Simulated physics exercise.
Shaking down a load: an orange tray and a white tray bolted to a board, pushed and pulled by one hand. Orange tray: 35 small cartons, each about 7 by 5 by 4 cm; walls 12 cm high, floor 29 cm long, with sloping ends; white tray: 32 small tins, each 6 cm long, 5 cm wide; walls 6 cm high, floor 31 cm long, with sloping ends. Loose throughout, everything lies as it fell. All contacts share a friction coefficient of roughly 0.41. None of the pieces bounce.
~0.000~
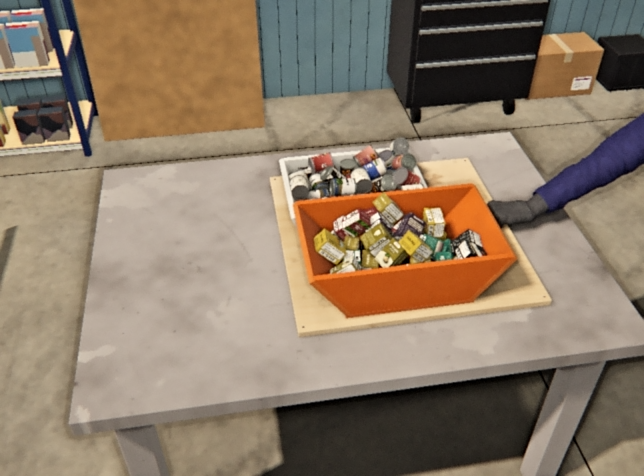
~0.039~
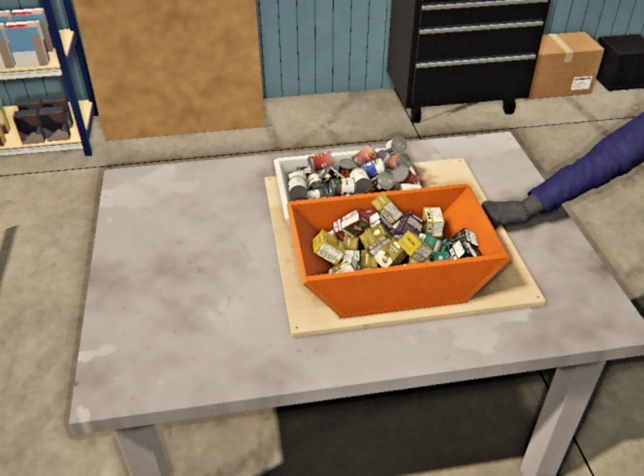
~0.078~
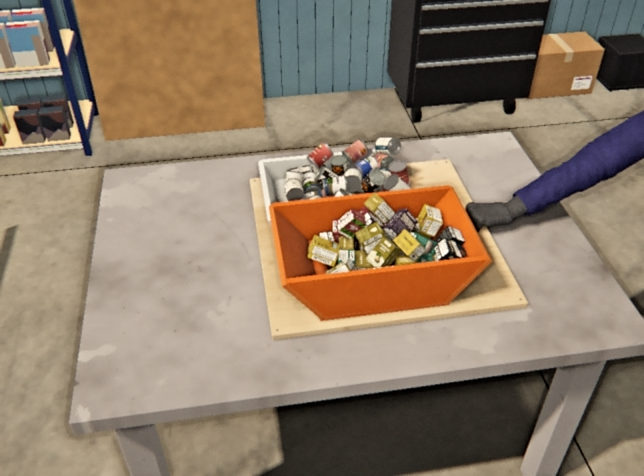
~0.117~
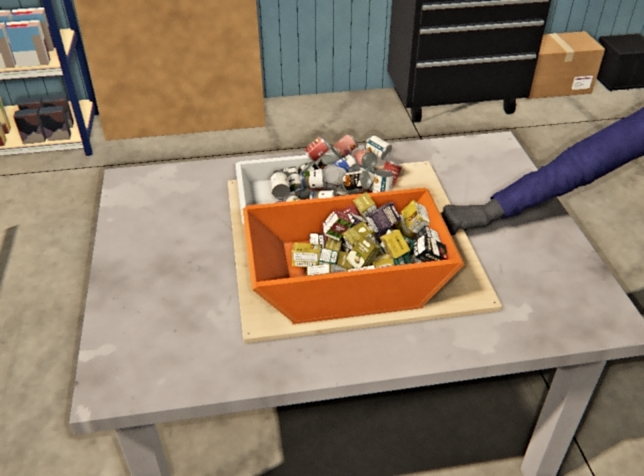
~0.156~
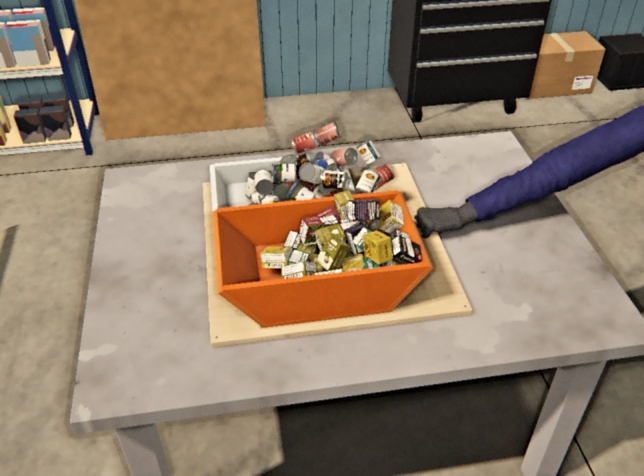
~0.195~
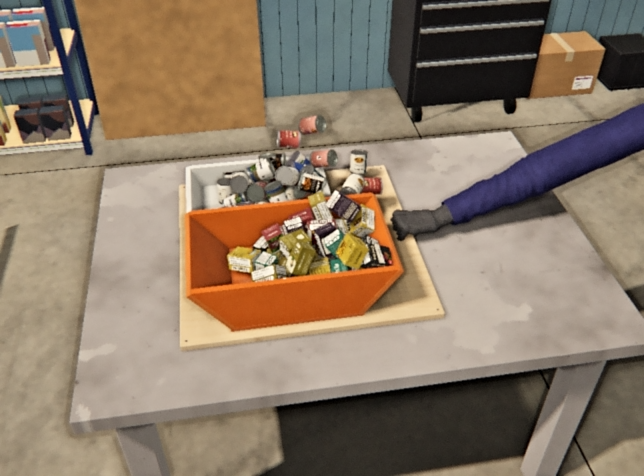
A gloved hand pushed a board holding an orange tray of small cartons and a white tray of tins leftward across a table, and the contents shifted as a few tins came out behind.
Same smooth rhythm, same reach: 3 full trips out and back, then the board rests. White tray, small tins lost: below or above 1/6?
Above.
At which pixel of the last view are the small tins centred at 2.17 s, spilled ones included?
Their middle is at about (378, 192).
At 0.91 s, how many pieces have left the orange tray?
Estimate for the orange tray by then: Some 8 out.
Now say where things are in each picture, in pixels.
In the first picture (each is followed by its nearest rim corner in this view), white tray (its farthest corner), (405, 148); orange tray, (314, 278); shifted 0 cm; none out.
The second picture shows white tray, (400, 148); orange tray, (307, 279); shifted 2 cm.
The third picture shows white tray, (385, 149); orange tray, (286, 281); shifted 6 cm.
The fourth picture shows white tray, (363, 151); orange tray, (256, 284); shifted 13 cm; 2 out, the lowest tin at (378, 147).
The fifth picture shows white tray, (339, 153); orange tray, (222, 288); shifted 20 cm; 3 out, the lowest tin at (369, 153).
The sixth picture shows white tray, (316, 155); orange tray, (191, 292); shifted 27 cm; 3 out, the lowest tin at (359, 162).
After 0.51 s, orange tray 32 in, 3 out and white tray 17 in, 15 out.
After 0.91 s, orange tray 28 in, 7 out and white tray 17 in, 15 out.
After 1.46 s, orange tray 27 in, 8 out and white tray 14 in, 18 out.
Outcome (at 2.17 s), orange tray 24 in, 11 out and white tray 12 in, 20 out. Asked share, 20 of 32, 62 per cent.
